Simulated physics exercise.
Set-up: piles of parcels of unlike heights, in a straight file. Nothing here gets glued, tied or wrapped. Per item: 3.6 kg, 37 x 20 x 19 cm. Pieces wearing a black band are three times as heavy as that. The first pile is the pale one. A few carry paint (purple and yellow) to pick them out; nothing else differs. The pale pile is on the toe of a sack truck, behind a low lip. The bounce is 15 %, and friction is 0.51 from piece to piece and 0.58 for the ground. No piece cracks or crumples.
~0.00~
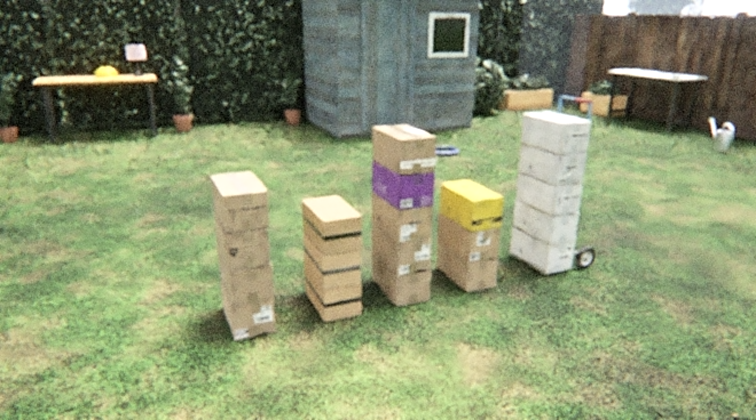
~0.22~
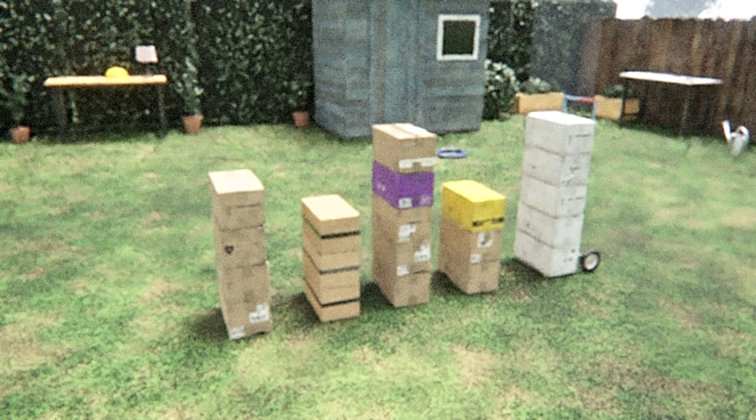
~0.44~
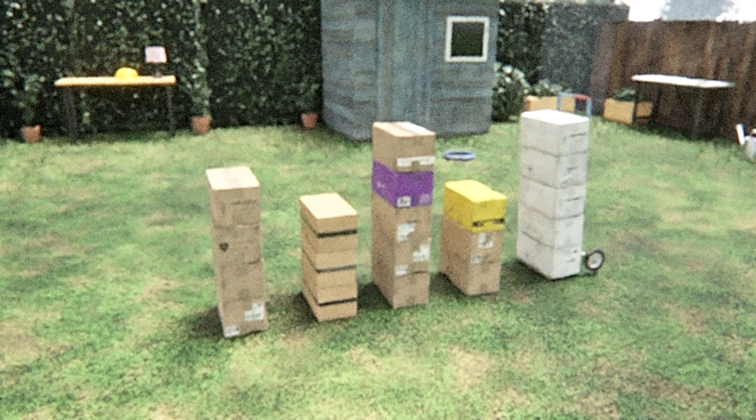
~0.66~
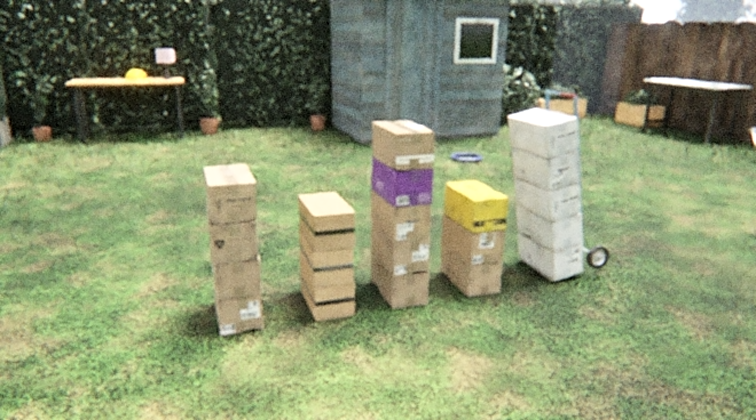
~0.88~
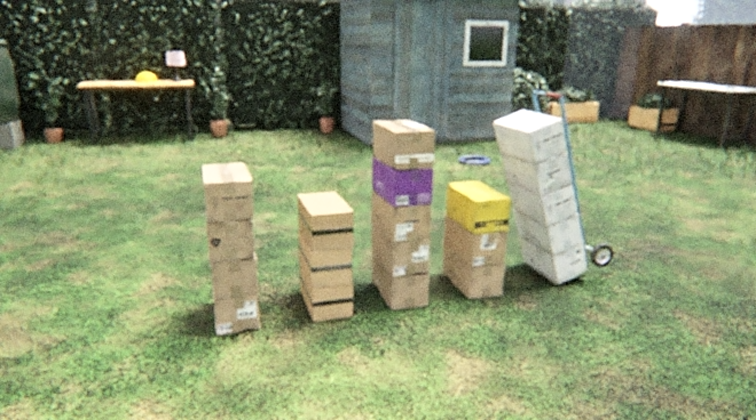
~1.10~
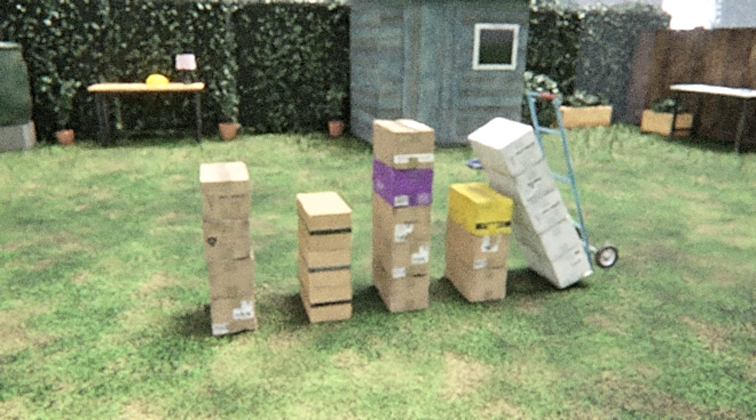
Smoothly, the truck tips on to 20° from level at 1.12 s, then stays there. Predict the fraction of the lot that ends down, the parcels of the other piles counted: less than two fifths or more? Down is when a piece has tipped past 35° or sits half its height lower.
Less than two fifths.
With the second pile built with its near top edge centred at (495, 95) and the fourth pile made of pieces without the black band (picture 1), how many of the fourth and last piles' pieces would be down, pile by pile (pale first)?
In that case fourth 3, last 4.
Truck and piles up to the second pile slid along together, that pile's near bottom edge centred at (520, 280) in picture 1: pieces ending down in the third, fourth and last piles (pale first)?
After that shift, the third pile would have 0 down, the fourth 0 and the last 0.
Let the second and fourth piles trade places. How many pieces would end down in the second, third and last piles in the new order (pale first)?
In that case second 0, third 0, last 0.
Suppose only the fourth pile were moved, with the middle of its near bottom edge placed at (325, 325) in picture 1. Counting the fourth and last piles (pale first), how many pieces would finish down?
Pile by pile: Fourth 0, last 0.
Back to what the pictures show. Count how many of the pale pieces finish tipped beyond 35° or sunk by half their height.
The number you get is 5.
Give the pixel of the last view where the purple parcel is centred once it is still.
Its middle finishes near pixel (351, 185) of the last picture.
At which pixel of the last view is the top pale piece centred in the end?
Close to (398, 200).
After 1.52 s, 5 of the pale pile down; none of the 15 other parcels down, 4 disturbed; yellow parcel leaning 7°; purple parcel shifted 19 mm.
After 2.66 s, 5 of the pale pile down; none of the 15 other parcels down, 7 disturbed; yellow parcel leaning 33°; purple parcel leaning 15°.
At rest (3.7 s), 5 of the pale pile down; 3 of the 15 other parcels down; yellow parcel leaning 52°, 12 cm lower; purple parcel leaning 23°. That is 20 per cent. As the last picture would show them, middles, yellow parcel near (420, 234), purple parcel near (351, 185).
